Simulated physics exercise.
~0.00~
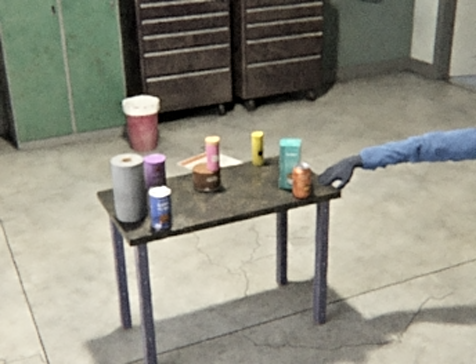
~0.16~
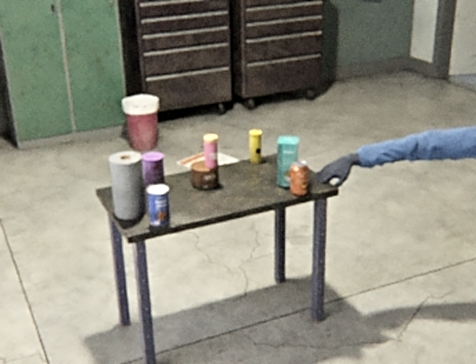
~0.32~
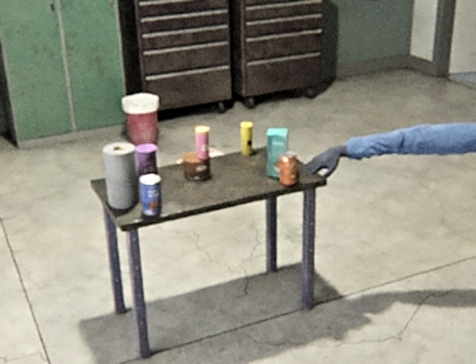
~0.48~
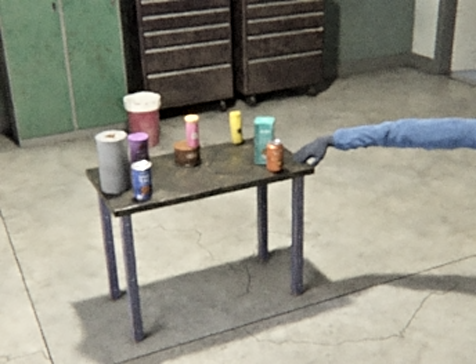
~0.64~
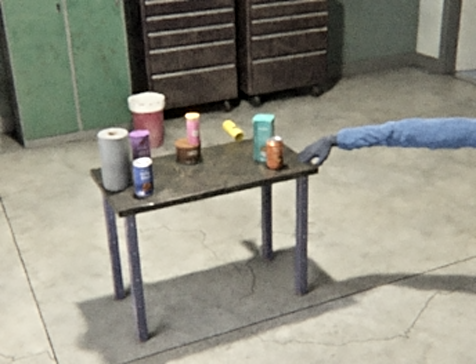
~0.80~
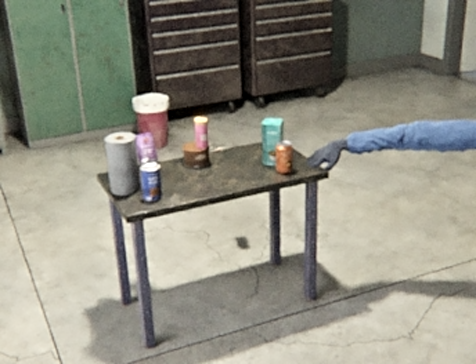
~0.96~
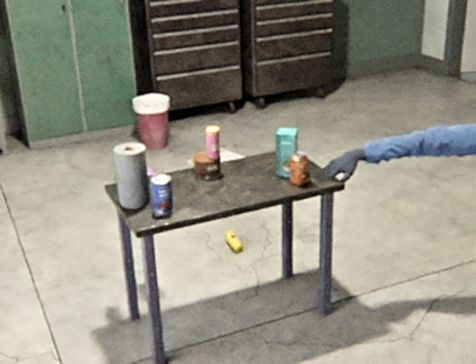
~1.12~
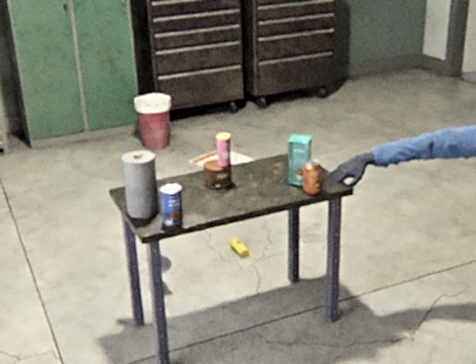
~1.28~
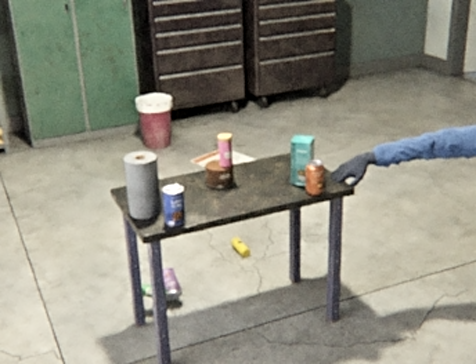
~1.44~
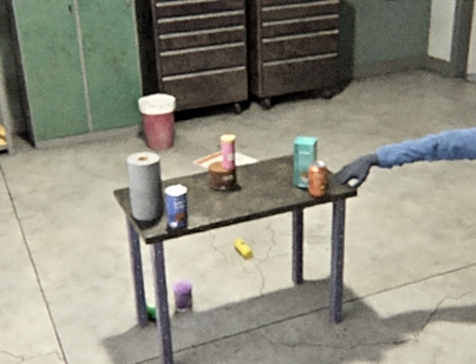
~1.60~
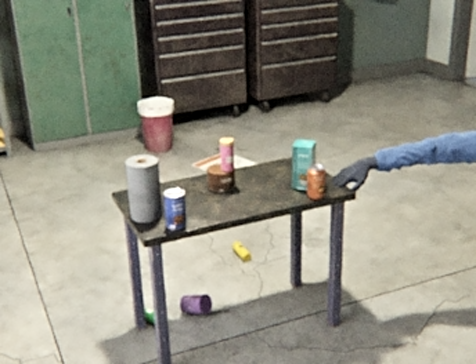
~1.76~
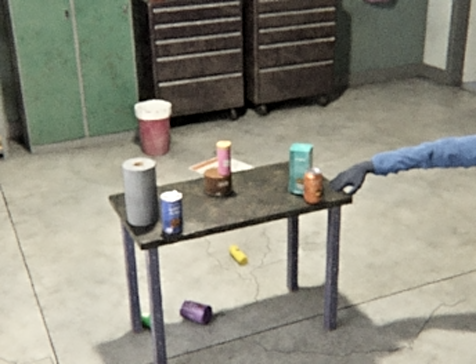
Light work table shoved away and jerked back by a gloved hand, yellow shaker, purple tin and green shaker toppling to the floor.
